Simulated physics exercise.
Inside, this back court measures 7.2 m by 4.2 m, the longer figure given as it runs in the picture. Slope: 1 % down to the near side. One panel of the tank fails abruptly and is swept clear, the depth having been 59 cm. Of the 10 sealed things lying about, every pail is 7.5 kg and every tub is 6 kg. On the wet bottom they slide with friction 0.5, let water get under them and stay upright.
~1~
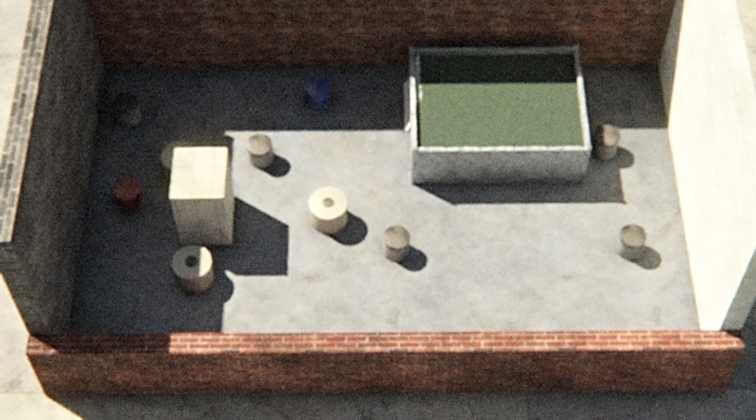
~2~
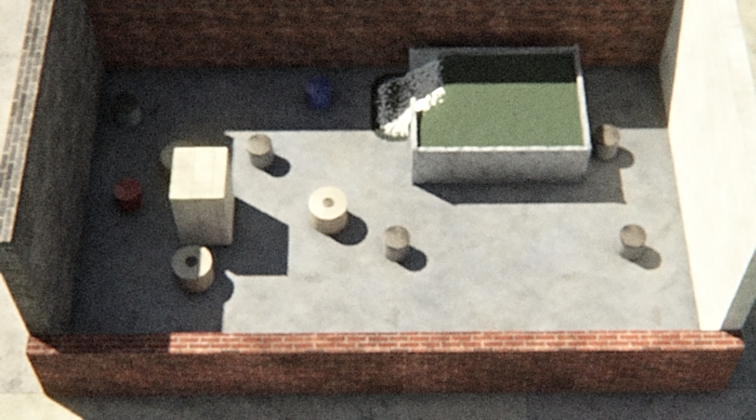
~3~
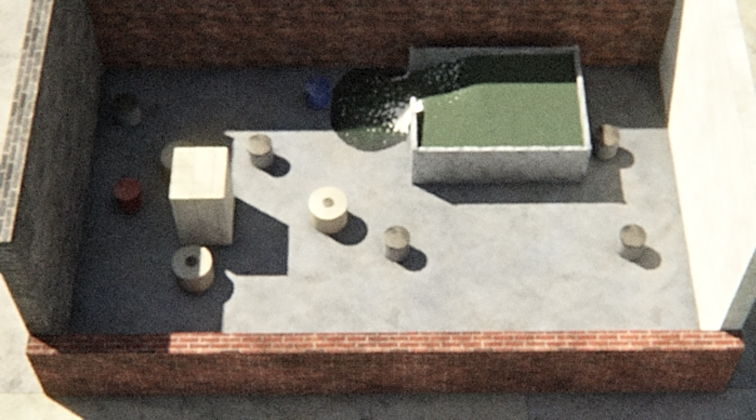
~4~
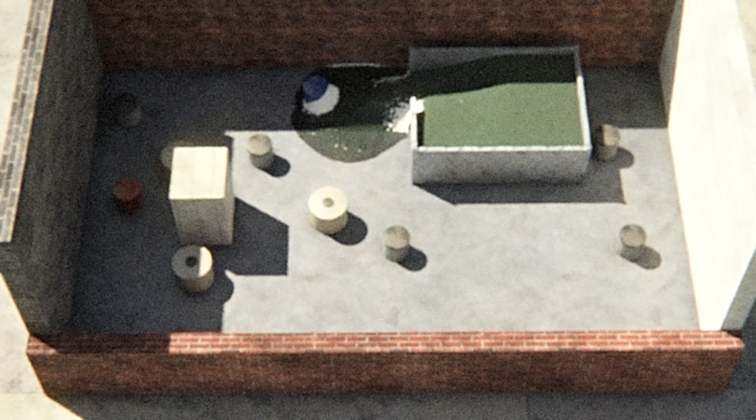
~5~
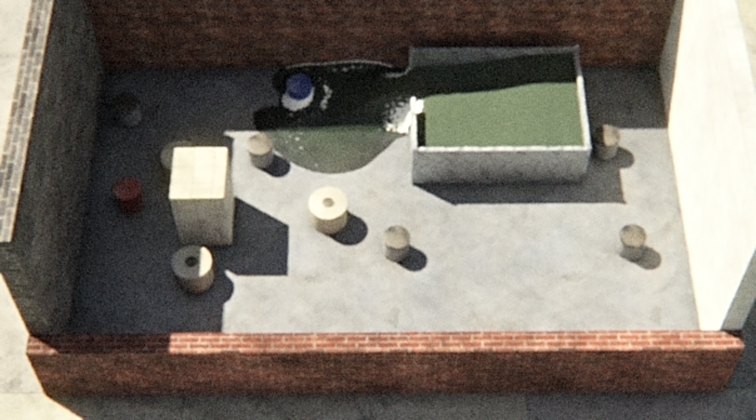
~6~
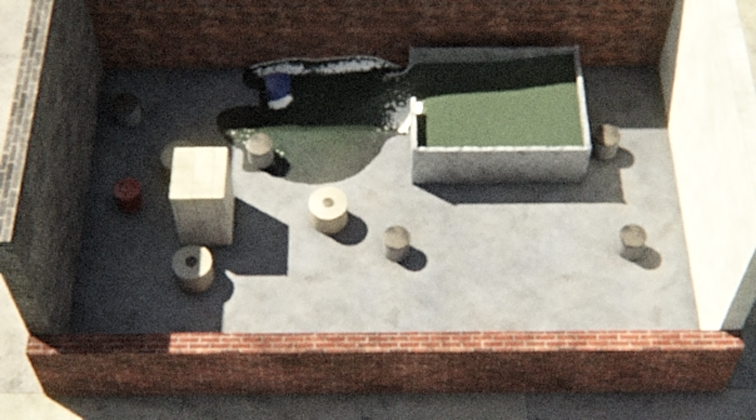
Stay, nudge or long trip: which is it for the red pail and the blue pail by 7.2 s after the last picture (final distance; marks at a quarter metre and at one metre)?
Red pail winds up a long way off; blue pail winds up a long way off.
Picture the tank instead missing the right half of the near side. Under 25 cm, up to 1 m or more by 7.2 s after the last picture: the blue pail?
The blue pail simply stays where it is.
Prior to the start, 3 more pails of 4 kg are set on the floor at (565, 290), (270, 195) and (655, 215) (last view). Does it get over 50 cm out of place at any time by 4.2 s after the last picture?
So that's within the threshold, beyond the threshold and within the threshold, in that sequence.
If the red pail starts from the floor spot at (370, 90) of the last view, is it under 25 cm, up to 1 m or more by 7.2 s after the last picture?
Outcome: It is taken a long way.
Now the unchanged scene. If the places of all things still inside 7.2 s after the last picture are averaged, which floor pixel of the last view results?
I'd put it around (411, 264).
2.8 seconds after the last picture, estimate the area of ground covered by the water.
Flooded: Near 17 m2.
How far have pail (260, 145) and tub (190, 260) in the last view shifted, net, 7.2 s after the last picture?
In that order: 300 cm, 250 cm.
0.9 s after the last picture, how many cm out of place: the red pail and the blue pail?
About 0 and 200 cm by then.
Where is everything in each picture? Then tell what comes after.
In the first frame, the red pail at (127, 189), on the bottom; the blue pail at (318, 86) rests on the ground; water covers 3.1 m2; 0 of 10 have shifted.
In the second frame, the red pail at (127, 189) rests on the ground; the blue pail at (318, 86) rests on the ground; 3.6 m2 under water; 0 of 10 have shifted.
In the third frame, the red pail at (127, 189), on the bottom; the blue pail at (318, 86), on the bottom; water covers 4.2 m2; 0 of 10 have shifted.
In the fourth frame, the red pail at (127, 189) rests on the ground; the blue pail at (315, 86) rests on the ground, 3 cm from its start; 4.9 m2 under water; 0 of 10 have shifted.
In the fifth frame, the red pail at (127, 189), on the bottom; the blue pail at (299, 84) rests on the ground, 24 cm from its start; water covers 5.6 m2; 1 of 10 have shifted.
In the sixth frame, the red pail at (127, 189) rests on the ground; the blue pail at (278, 81) rests on the ground, 51 cm from its start; water covers 6.2 m2; 1 of 10 have shifted.
Then, 0.9 s after the last picture the red pail is near (127, 189), 0.0 m from its start, aground; the blue pail is near (145, 93), 2.2 m from its start, aground; 0 afloat.
Then, 2.8 s after the last picture the red pail is near (160, 280), 1.4 m from its start, aground; the blue pail is near (104, 114), 2.7 m from its start, afloat; 3 afloat.
Then, 4.8 s after the last picture the red pail is near (300, 317), 2.7 m from its start, aground; the blue pail is near (90, 265), 3.7 m from its start, afloat; 5 afloat.
Then, 7.2 s after the last picture the red pail is near (475, 296), 4.3 m from its start, aground; the blue pail is near (176, 335), 3.8 m from its start, afloat; 3 afloat.
